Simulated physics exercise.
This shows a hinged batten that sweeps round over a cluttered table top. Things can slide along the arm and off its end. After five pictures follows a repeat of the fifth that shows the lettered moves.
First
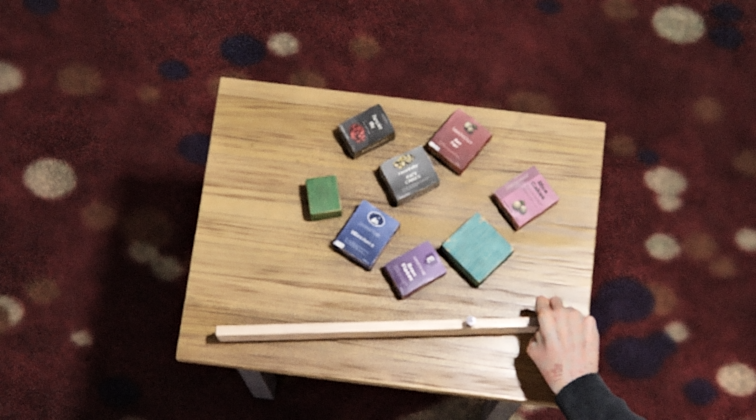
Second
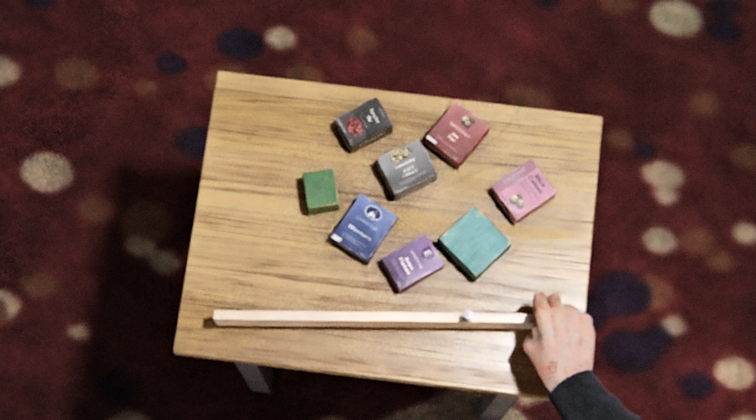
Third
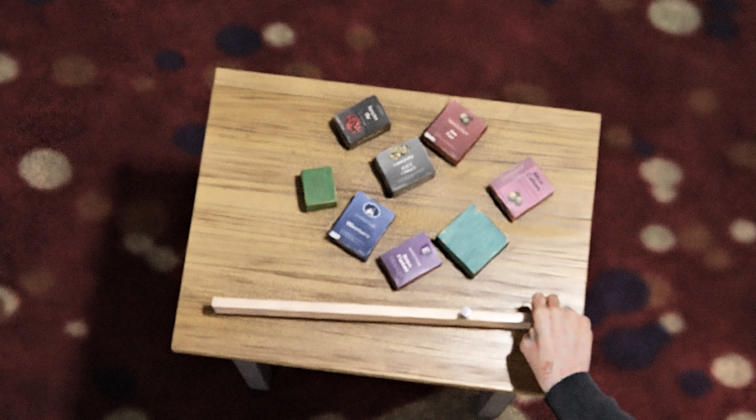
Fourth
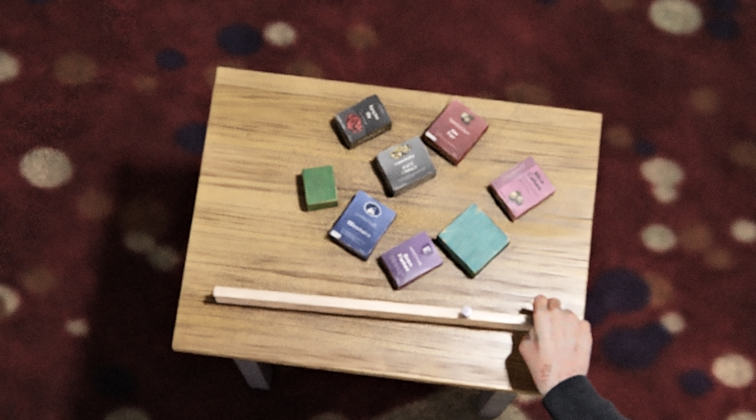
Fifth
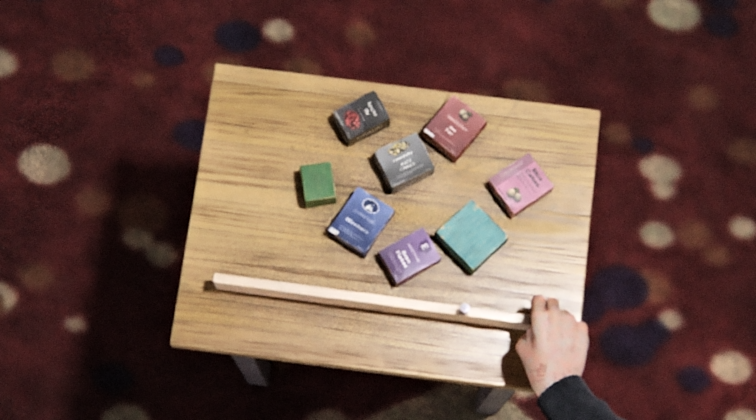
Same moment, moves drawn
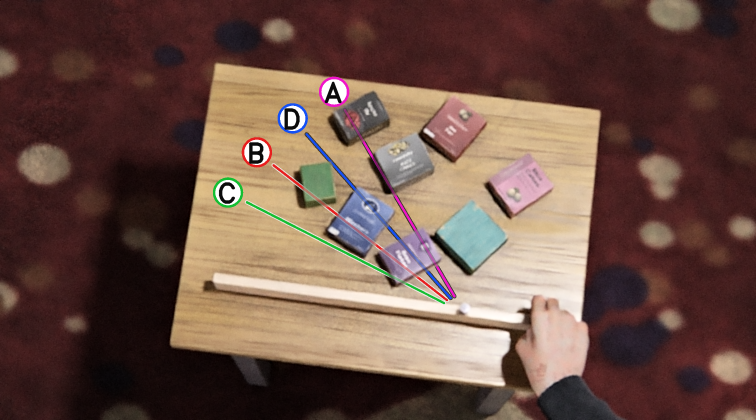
The footage shows a hand at the right end of a long wooden strip on a table, slowly swinging its left end a short way toward several small coloured boxes, which stay in place along with the small white object on the strip.
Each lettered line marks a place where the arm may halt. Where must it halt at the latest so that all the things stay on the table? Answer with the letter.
No farther than A.
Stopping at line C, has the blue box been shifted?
By then, no.
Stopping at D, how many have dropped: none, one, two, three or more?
By then, none.
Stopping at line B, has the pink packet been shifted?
No.
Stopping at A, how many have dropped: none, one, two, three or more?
The count is none.
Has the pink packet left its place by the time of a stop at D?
No.
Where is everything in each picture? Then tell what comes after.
Pink packet (525, 198); green block (324, 198); purple packet (415, 270), in the first picture.
Arm (336, 316); blue box (364, 229), in the second picture.
Arm (334, 308); black box (363, 123), in the third picture.
Arm (335, 302); red packet (456, 132), in the fourth picture.
Arm (334, 293); green block (318, 185); purple packet (410, 257); blue box (361, 222), in the fifth picture.
On the marked copy, A at (399, 202); B at (359, 232); C at (345, 252); D at (378, 215).
With A. Early on, arm (347, 252); purple packet (413, 250); red packet (455, 129).
Further on, arm (374, 218); red packet (461, 125); grey box (416, 149).
At the end, arm (399, 200); black box (400, 93); red packet (491, 106); nothing has fallen.
As for the rest, B is safe but short; C is safe but short; D is safe but short.
